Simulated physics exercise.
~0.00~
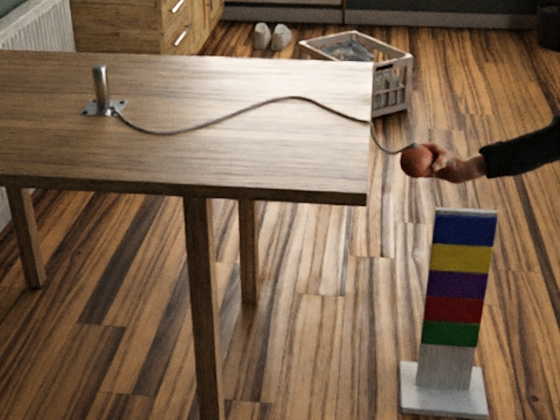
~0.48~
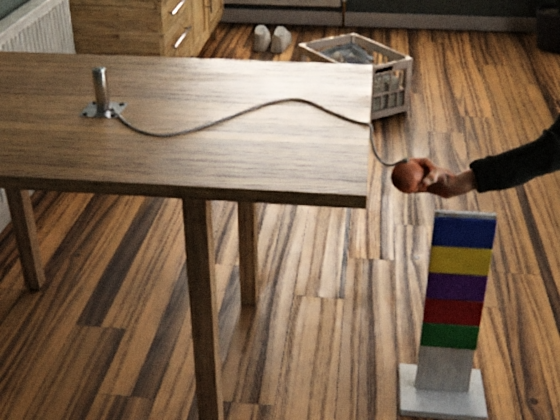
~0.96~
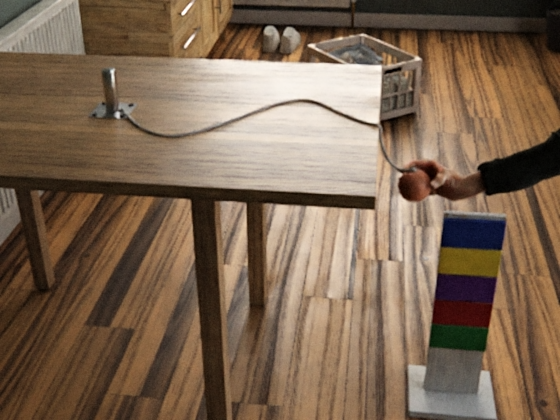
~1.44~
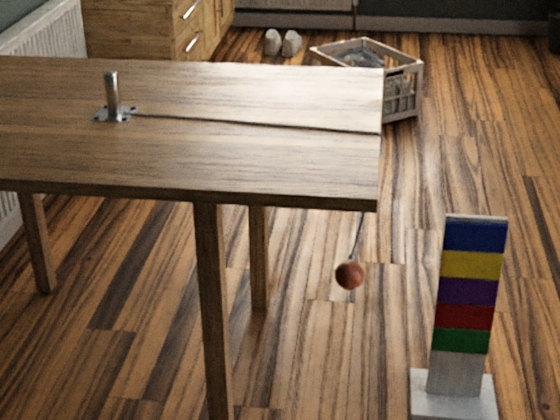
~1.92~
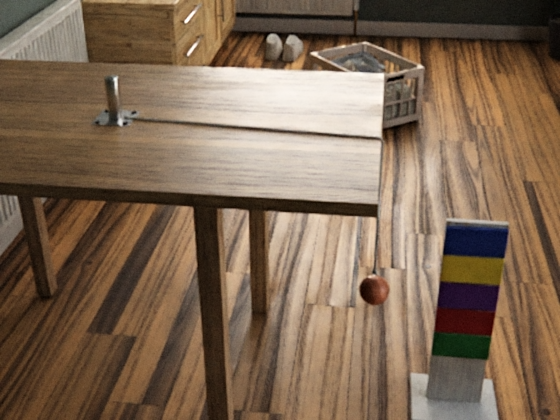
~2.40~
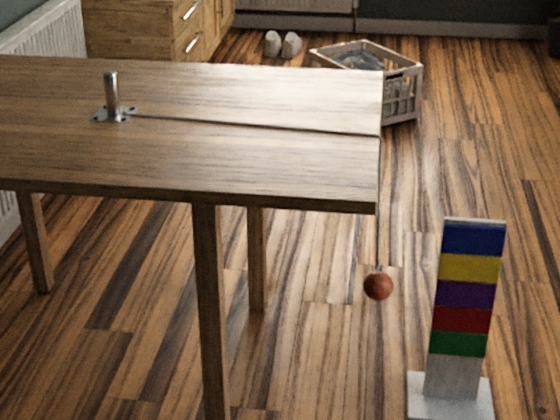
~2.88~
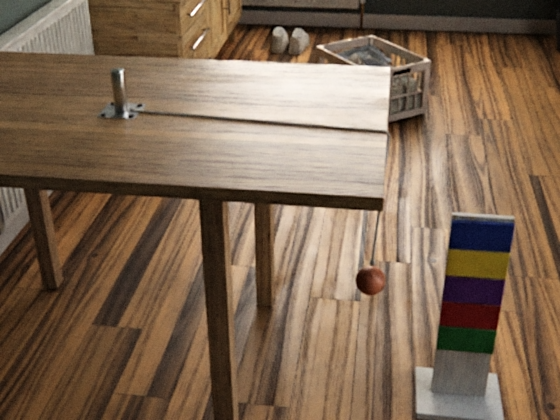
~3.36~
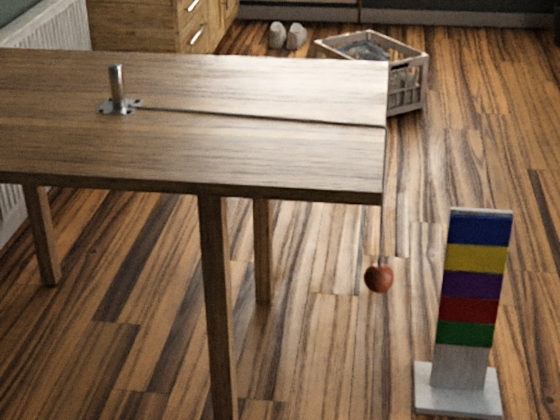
A hand releasing an orange ball tied to a cord, which drops, swings below the table edge and hangs level with purple.
